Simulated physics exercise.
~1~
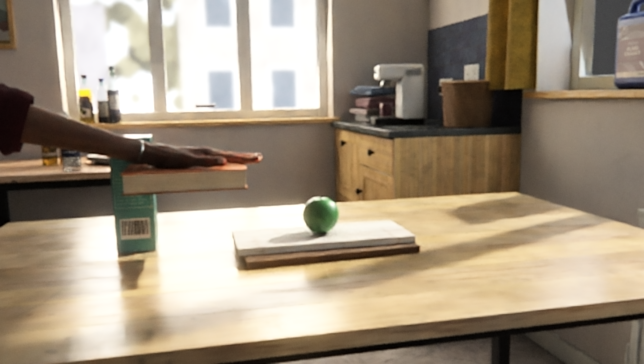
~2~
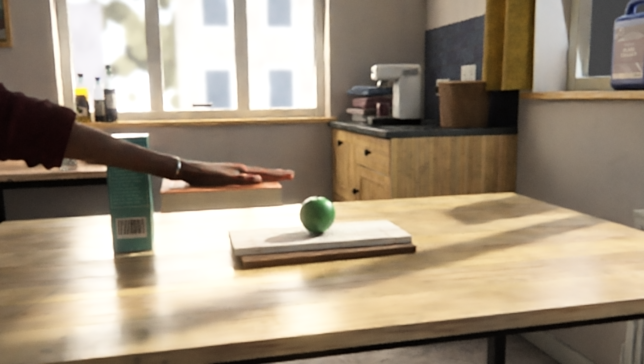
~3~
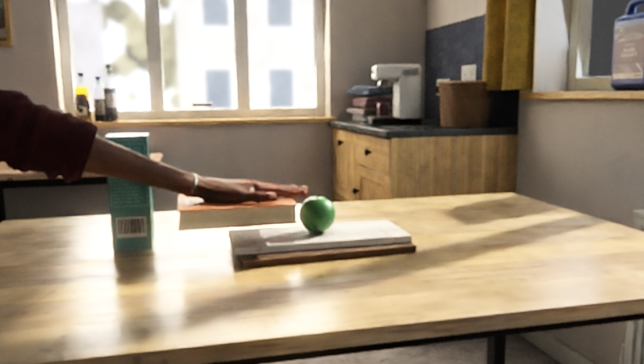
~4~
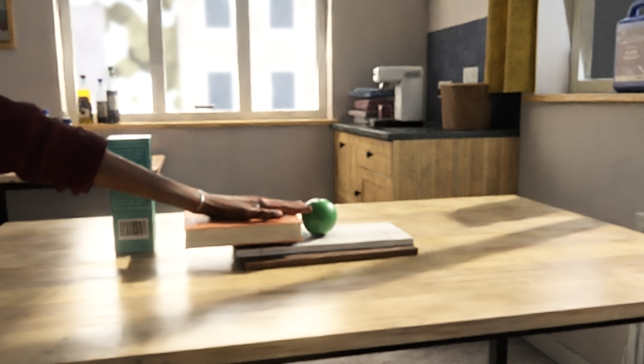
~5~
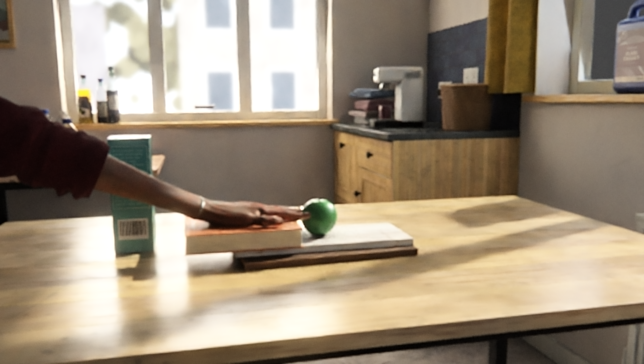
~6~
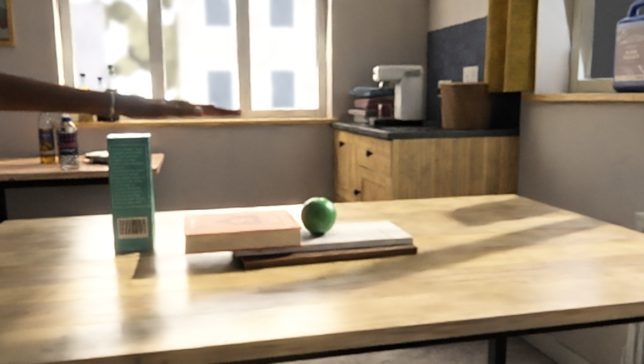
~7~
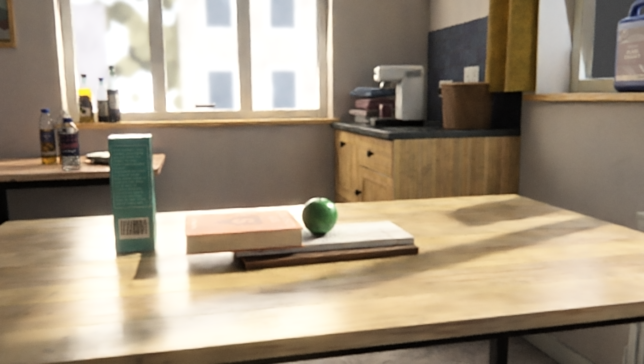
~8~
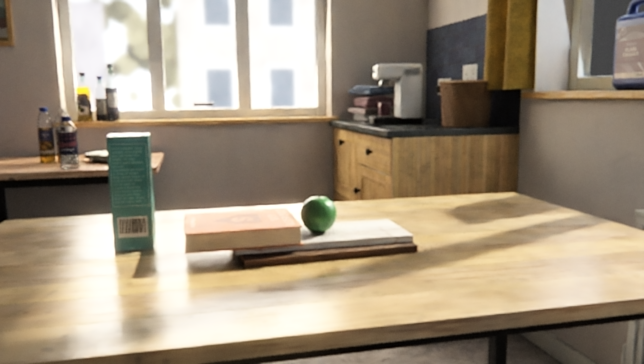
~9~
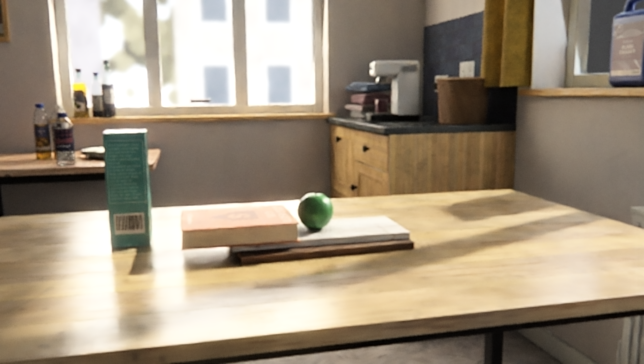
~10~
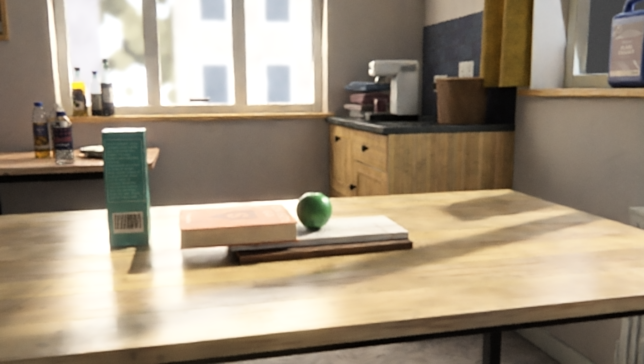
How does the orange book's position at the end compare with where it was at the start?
At the start the orange book was held up in the air by the top of the turquoise carton. By the end it was lower and farther right, lying at the left end of the boards beside the green apple.
